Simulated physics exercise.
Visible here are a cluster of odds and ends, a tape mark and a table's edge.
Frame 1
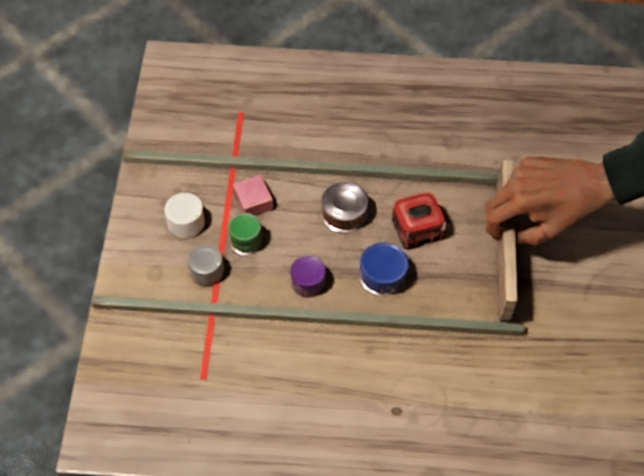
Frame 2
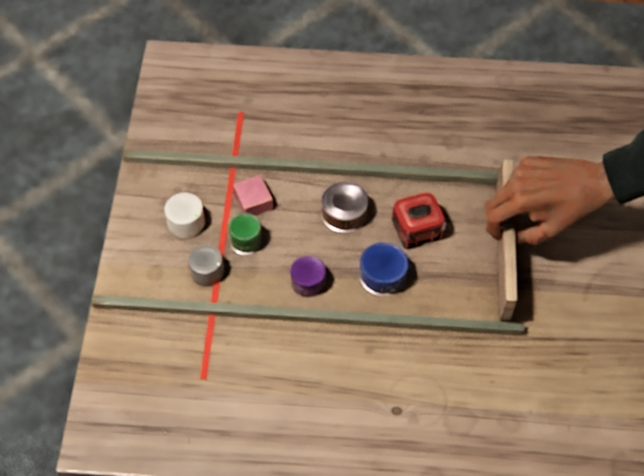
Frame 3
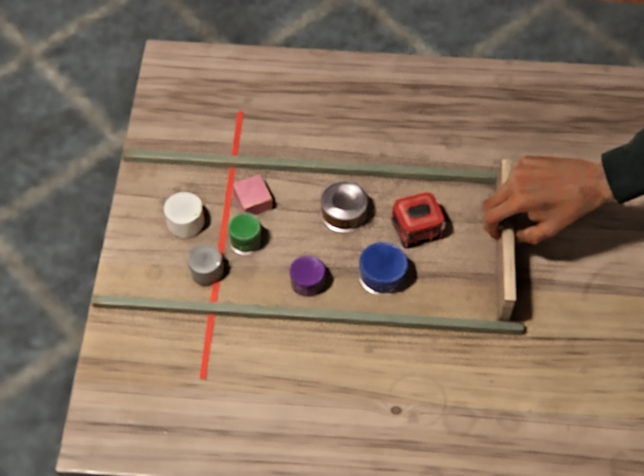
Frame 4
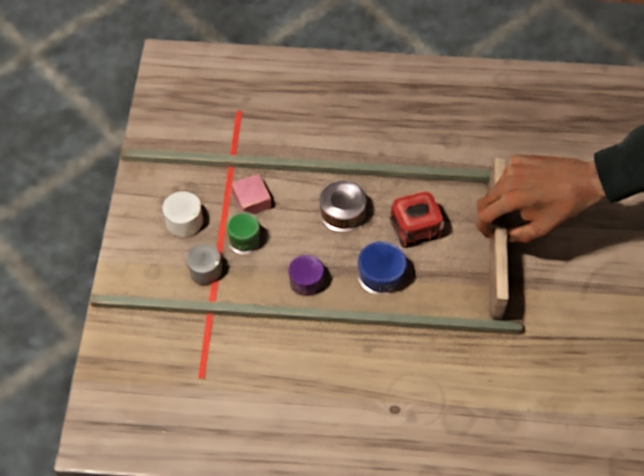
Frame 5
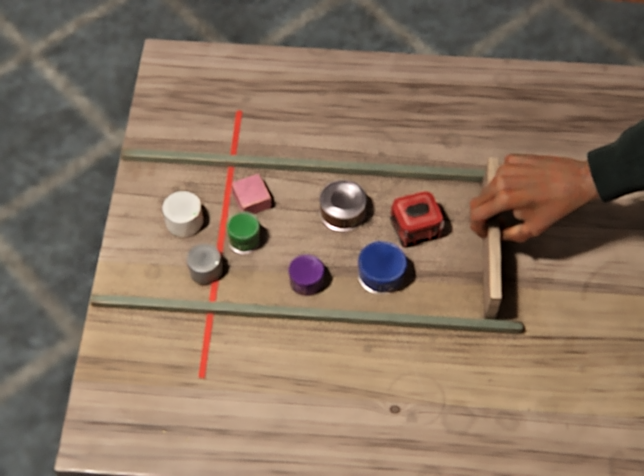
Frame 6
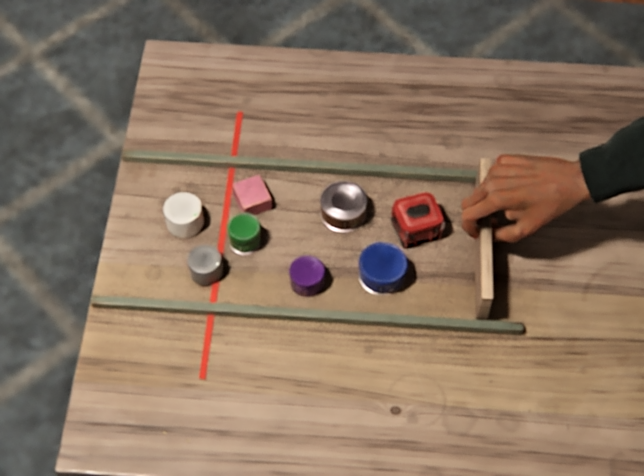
A wooden tabletop above a grey patterned carpet is seen from overhead, with two green rails running across it and a red tape line crossing them at left. Between the rails sit a white lid, grey lid, pink block, green tin, purple tub, metallic round dish, blue tin and red object. At right, a dark-sleeved hand holds an upright board still, then slides it slightly left, while the objects and camera stay put.
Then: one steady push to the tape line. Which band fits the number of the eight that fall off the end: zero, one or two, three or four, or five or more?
The band is zero.
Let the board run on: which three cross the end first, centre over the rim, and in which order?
In order: The pink block, the white lid and the brown pot.
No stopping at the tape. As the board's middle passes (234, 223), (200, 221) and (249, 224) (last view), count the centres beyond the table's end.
Respectively, 0, 1 and 0.
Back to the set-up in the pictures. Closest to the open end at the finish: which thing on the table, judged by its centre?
It's the pink block that ends nearest.
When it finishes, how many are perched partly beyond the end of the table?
It's 1.
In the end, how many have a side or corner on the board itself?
Number in contact with it: 2.
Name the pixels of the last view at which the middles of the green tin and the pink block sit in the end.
The green tin ends up near (175, 222), and the pink block near (132, 175).
Soon after, none off yet; white lid at rest near (184, 215); grey lid at rest near (205, 265); green tin at rest near (244, 234).
In the end, the number that fall off is zero.
